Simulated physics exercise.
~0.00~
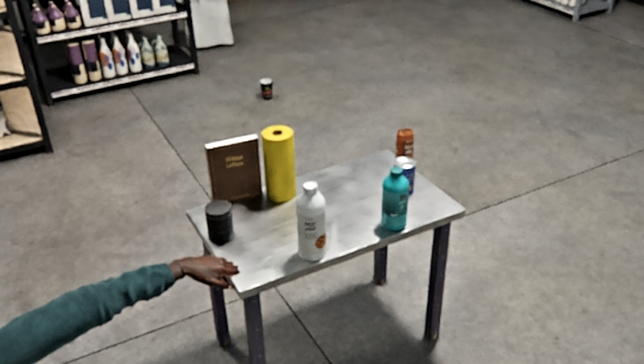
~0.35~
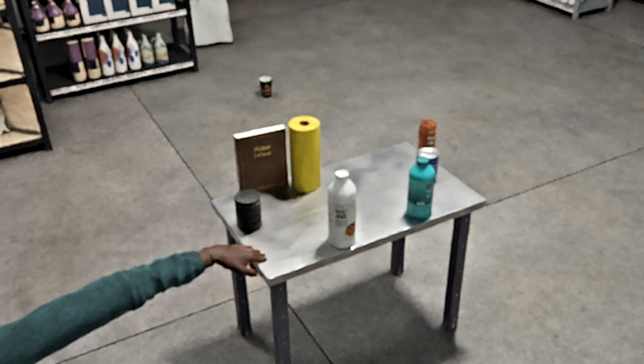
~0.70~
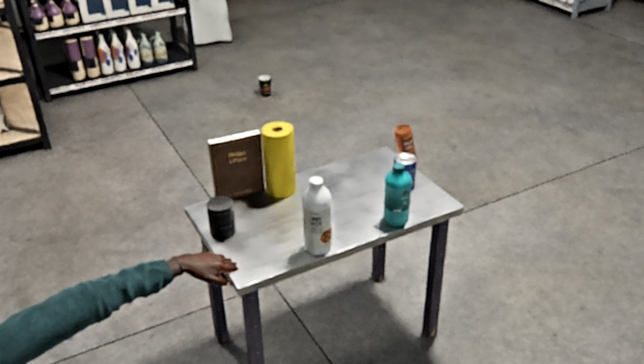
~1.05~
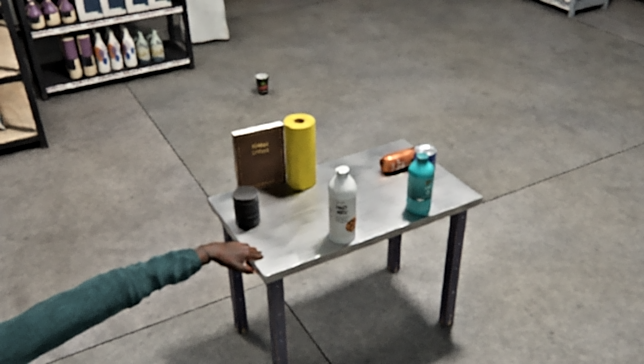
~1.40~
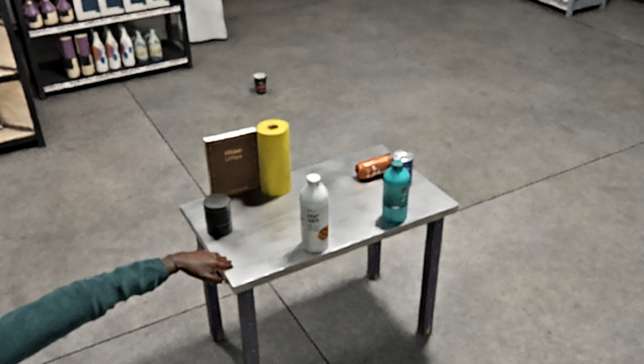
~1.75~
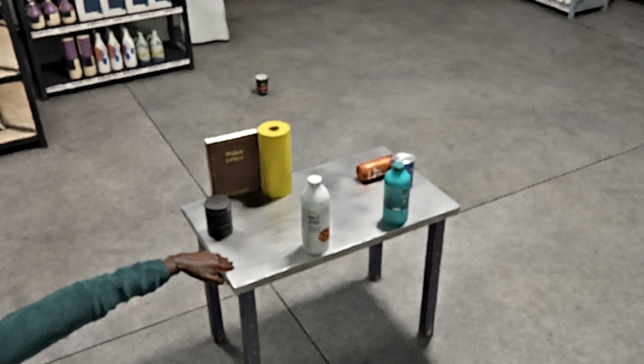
To begin with, a brown book, a yellow roll, a black jar, a white bottle, a turquoise bottle, an orange can and a partly hidden blue tin stand on a small table, while a hand in a green sleeve grips its near corner. The hand pulls the table a short way to the right, and everything stays upright. It pushes the table back left, then drags it right again, and the orange can topples onto its side. The table goes left once more and stops. The can lies on the tabletop behind the turquoise bottle, while the book, roll, jar and bottles remain standing.
